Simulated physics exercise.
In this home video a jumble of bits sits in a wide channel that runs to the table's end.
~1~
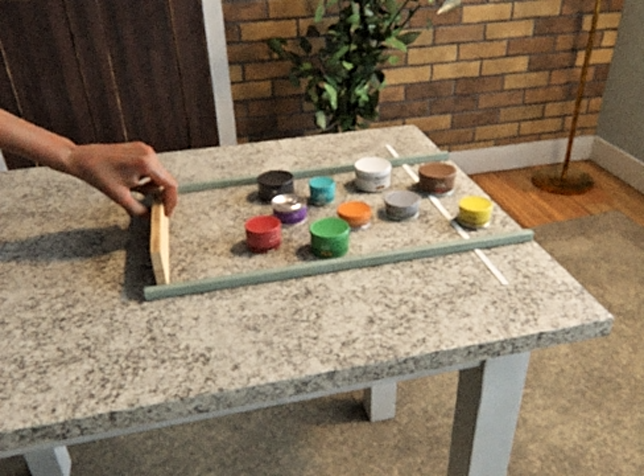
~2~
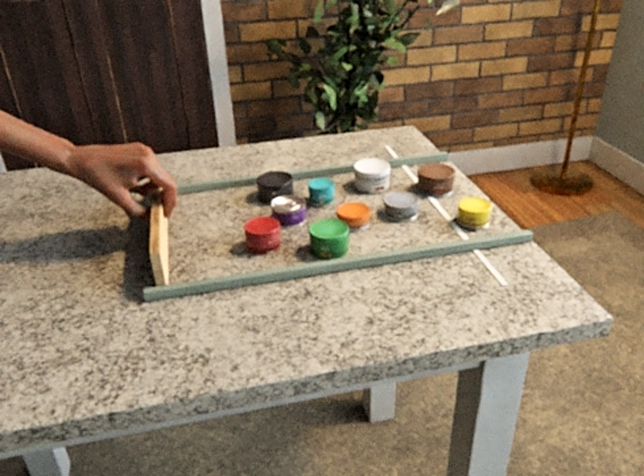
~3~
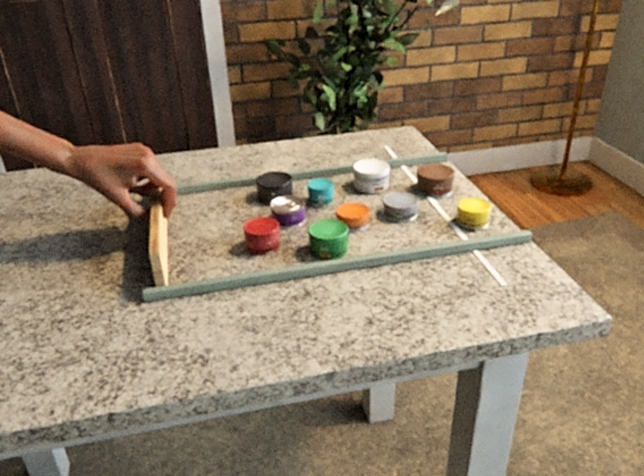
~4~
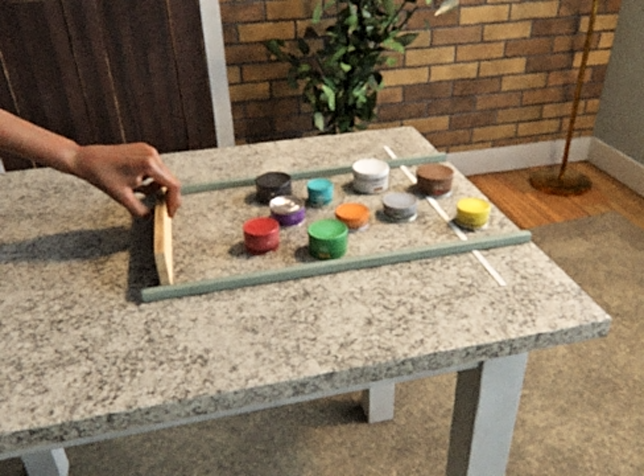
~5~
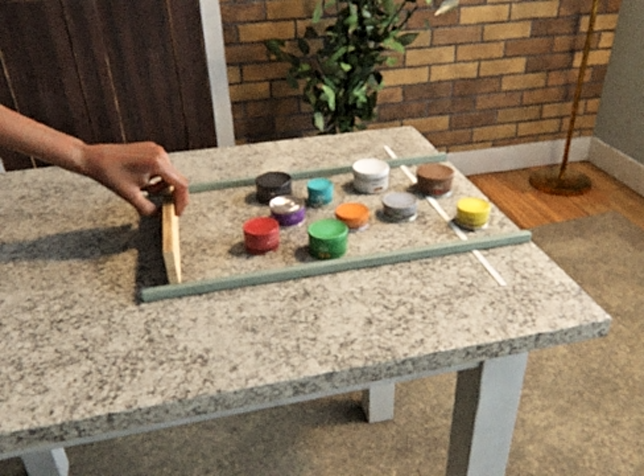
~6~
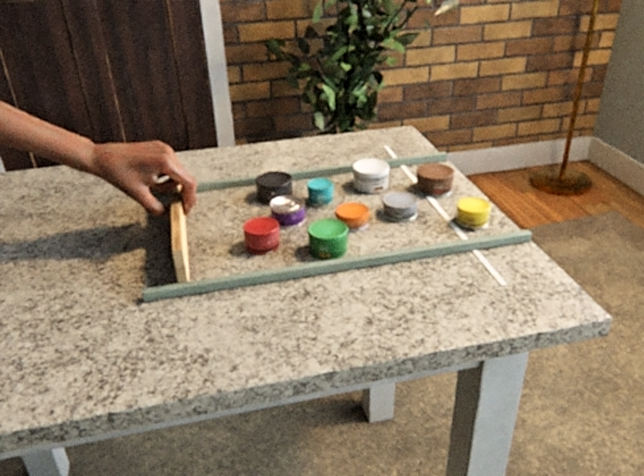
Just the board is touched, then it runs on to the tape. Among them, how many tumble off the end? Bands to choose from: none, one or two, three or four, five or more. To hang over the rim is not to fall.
Final answer: One or two.
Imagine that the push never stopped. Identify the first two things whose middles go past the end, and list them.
Order, earliest first: Grey tin, white tub.
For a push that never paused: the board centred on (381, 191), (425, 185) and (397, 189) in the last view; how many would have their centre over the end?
The numbers are 0, 1 and 0.
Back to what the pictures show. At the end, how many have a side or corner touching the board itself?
At rest, 5 are in contact.
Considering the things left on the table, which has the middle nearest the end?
It's the white tub that ends nearest.
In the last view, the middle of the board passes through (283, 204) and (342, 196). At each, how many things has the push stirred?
Counting first: 4, next 8.
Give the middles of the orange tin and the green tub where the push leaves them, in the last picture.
The first comes to rest at (480, 198), and the second at (481, 223).
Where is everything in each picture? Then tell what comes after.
Yellow tin (474, 213); brown pot (437, 179); grey tin (402, 206); board (160, 219); tape (434, 200), in the first frame.
Brown pot (436, 180); green tub (329, 239), in the second frame.
Grey tin (400, 207); turquoise pot (321, 193), in the third frame.
Yellow tin (472, 214); board (164, 220), in the fourth frame.
Brown pot (434, 180); white tub (371, 176), in the fifth frame.
Yellow tin (473, 213); brown pot (435, 180); grey tin (400, 207); board (178, 218); tape (432, 201), in the sixth frame.
A little later, none off yet; yellow tin at rest near (473, 213); brown pot at rest near (435, 180); grey tin at rest near (400, 207).
Next, none off yet; yellow tin at rest near (473, 213); brown pot at rest near (435, 180); grey tin shifted about its own width near (431, 201).
When it is over, the number that fall off is one or two; down, grey tin.
